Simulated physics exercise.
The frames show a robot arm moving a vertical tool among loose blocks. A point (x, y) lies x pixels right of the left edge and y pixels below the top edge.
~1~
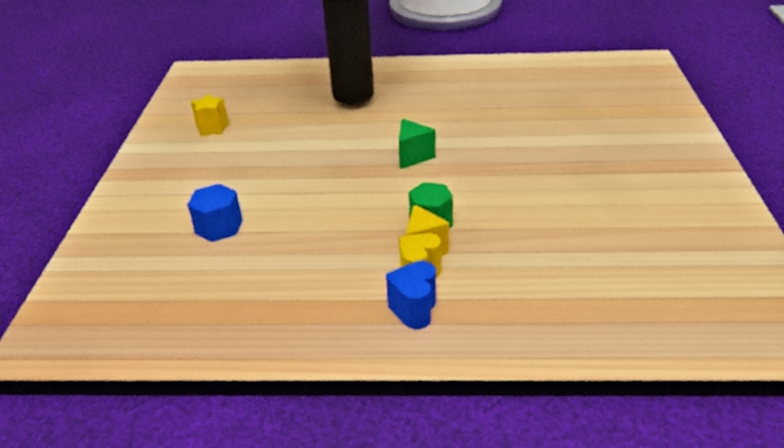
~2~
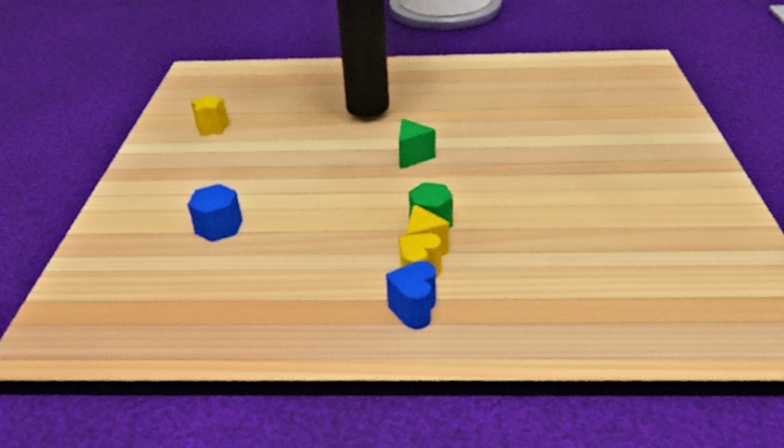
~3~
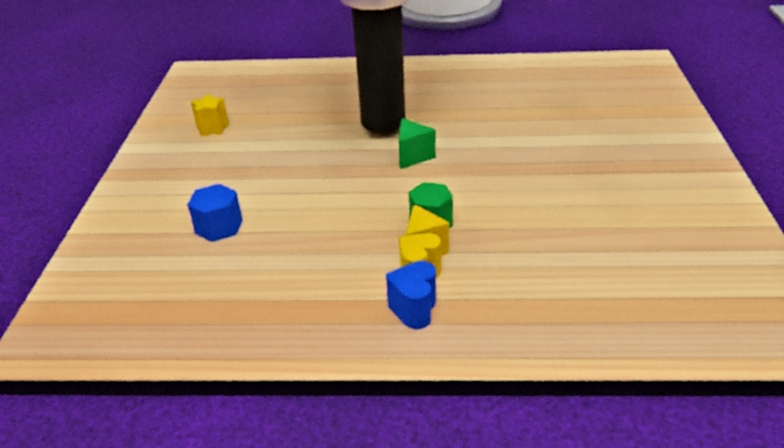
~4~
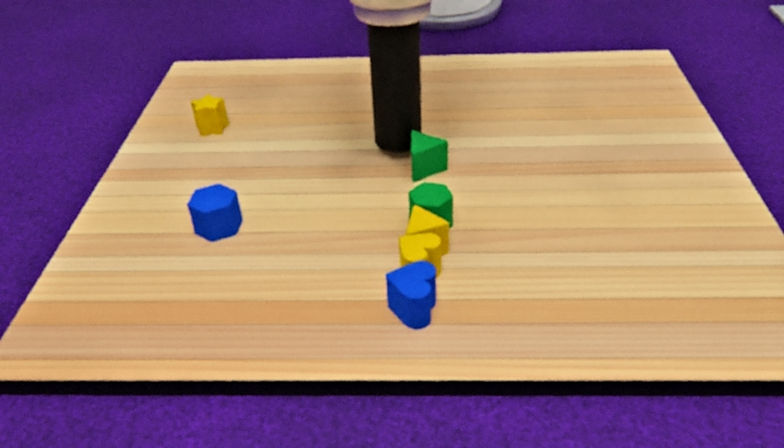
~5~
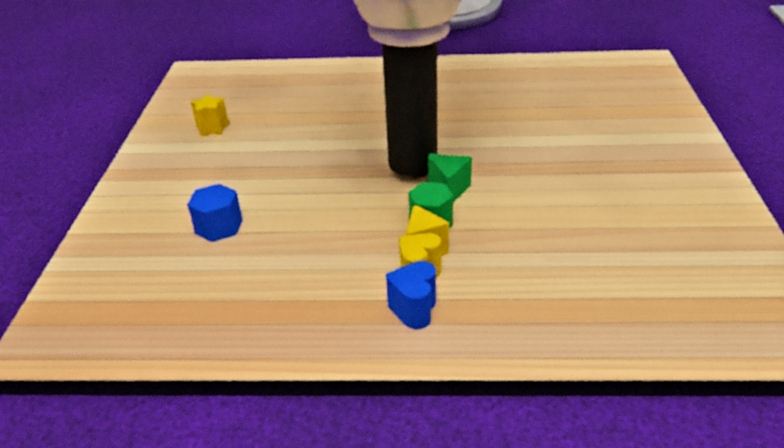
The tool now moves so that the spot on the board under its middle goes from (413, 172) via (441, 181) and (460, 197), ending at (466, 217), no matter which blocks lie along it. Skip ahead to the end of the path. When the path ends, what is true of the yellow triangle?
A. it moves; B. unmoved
Correct choice: A.
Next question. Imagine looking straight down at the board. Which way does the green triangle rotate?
Counterclockwise rotation.
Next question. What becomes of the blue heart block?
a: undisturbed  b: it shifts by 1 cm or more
I choose a.
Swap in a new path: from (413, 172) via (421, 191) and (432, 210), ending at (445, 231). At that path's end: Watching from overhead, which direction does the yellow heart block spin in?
It goes anticlockwise.
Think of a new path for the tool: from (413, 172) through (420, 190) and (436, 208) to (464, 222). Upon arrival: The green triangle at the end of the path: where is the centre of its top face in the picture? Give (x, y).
It ends at (505, 183).
On the path given first. Halfway along, tool (452, 179); green triangle (488, 182), turned 10° clockwise.
At the end, tool (466, 208); blue heart block still; yellow heart block (414, 246), turned 15° anticlockwise; yellow triangle (409, 222), turned 15° anticlockwise; green hexagonal block (424, 201), turned 45° clockwise; green triangle (515, 201), turned 35° anticlockwise.
